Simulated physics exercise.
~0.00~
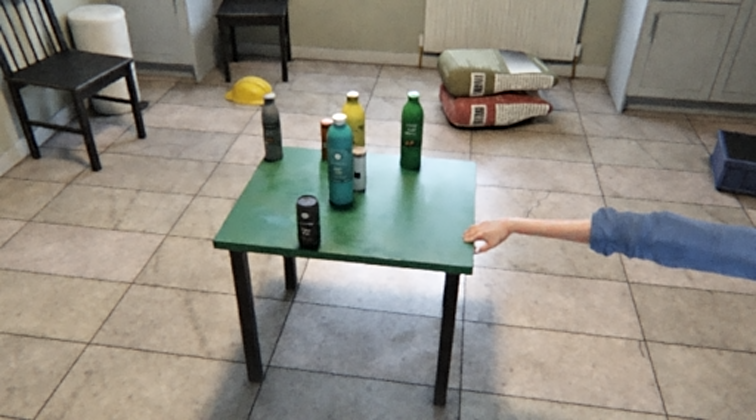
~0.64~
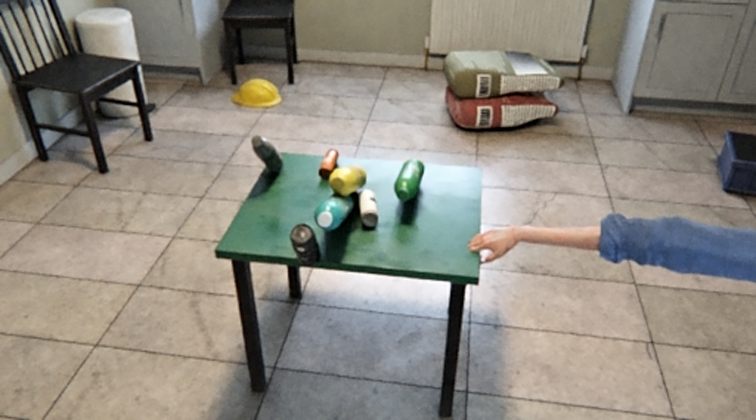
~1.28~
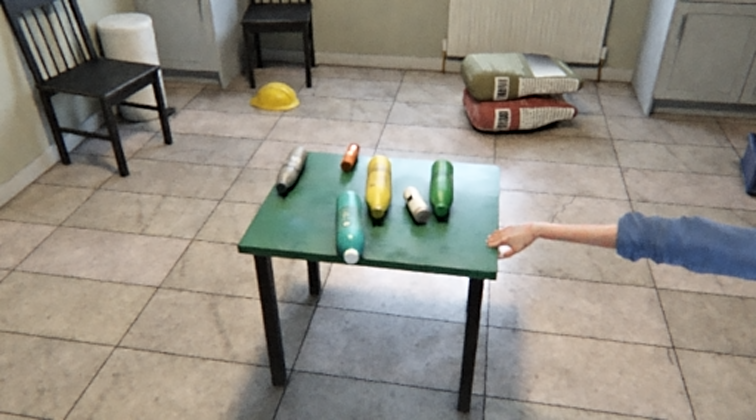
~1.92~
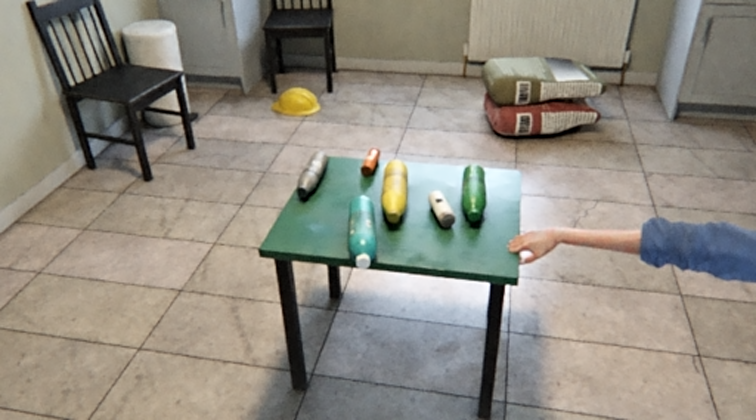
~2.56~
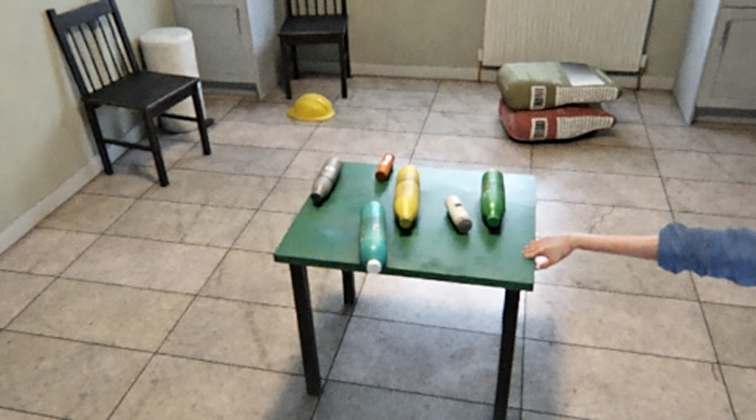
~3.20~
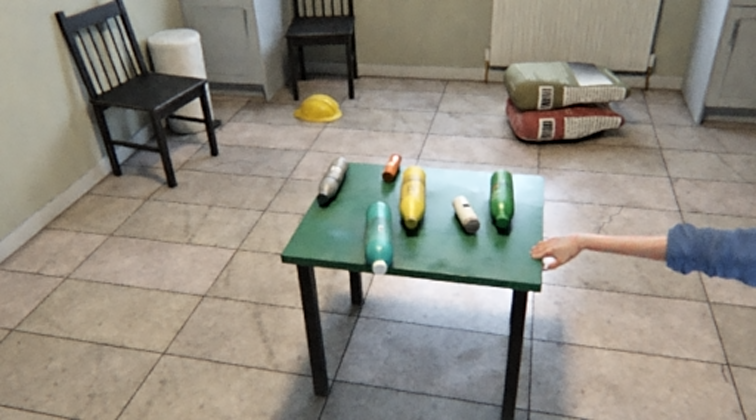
A green table, gripped at its right edge by a hand, was jolted, and the bottles and shakers standing on it toppled onto their sides. The black can leaned and then disappeared off the table, while the other six stayed lying on top.
